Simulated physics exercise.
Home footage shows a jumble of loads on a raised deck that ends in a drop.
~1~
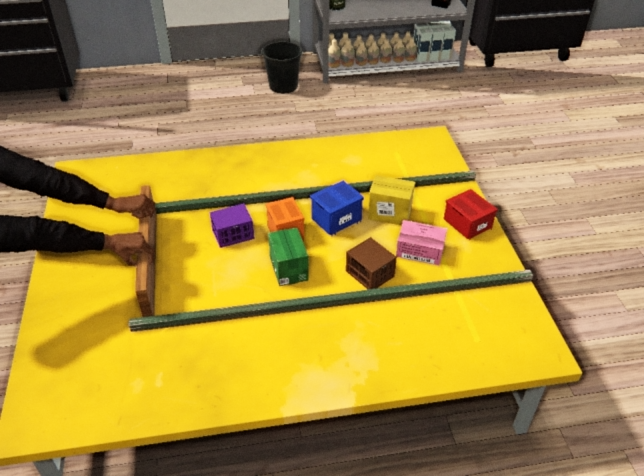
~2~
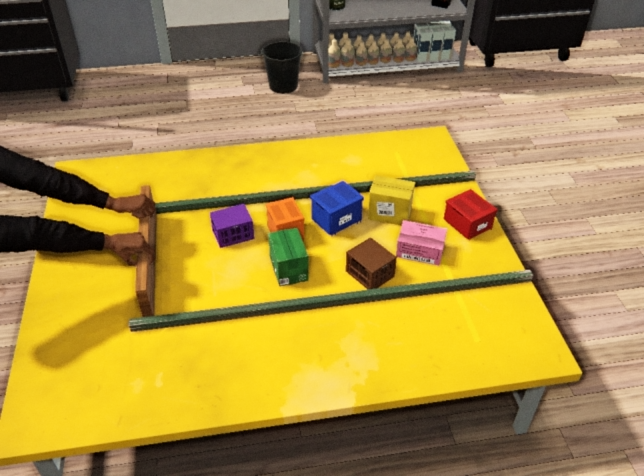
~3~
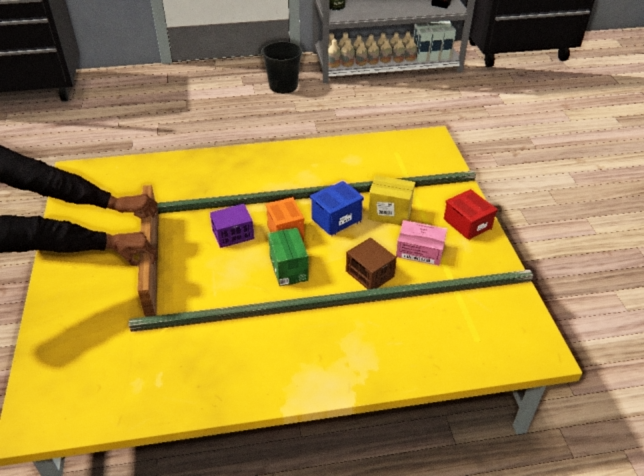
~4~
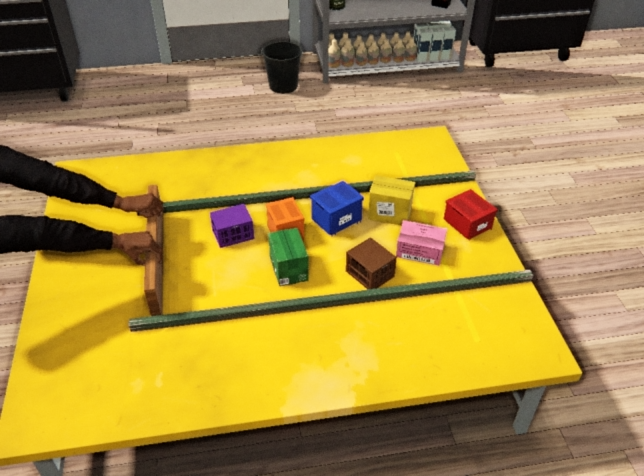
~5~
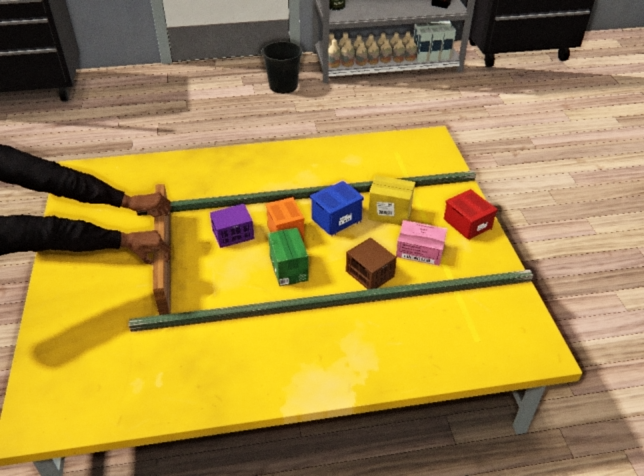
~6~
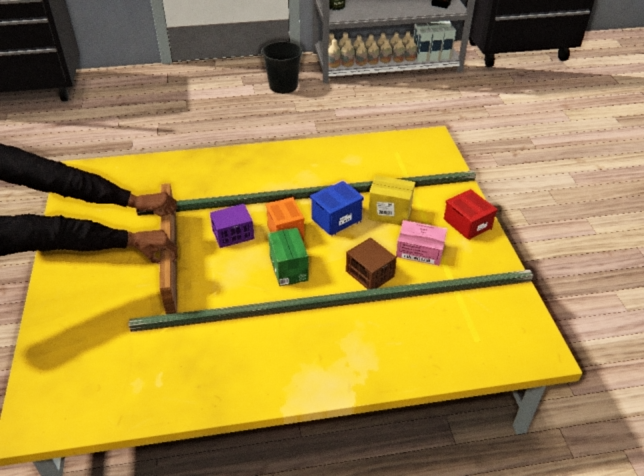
On a yellow table, two hands holding still, then sliding a wooden plank slightly right between green rails toward motionless coloured boxes.
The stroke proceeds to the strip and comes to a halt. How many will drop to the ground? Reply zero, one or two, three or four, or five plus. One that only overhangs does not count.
Three or four.
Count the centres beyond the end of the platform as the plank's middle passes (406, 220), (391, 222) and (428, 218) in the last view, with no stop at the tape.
First 1, then 1, finally 3.
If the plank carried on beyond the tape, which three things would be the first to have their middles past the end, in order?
Order, earliest first: The yellow parcel, then the red tote, then the blue tote.
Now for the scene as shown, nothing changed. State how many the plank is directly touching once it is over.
2 of them.
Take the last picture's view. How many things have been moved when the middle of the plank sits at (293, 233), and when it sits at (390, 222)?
At the one place 5, at the other 8.
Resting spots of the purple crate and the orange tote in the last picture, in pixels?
Positions - first (441, 206), then (474, 204).
Early on, none off yet; red tote at rest near (469, 215); pink box at rest near (421, 243); yellow parcel travelled a little near (404, 200).
Finally, the number that fall off is three or four; lost, blue tote, yellow parcel and red tote.
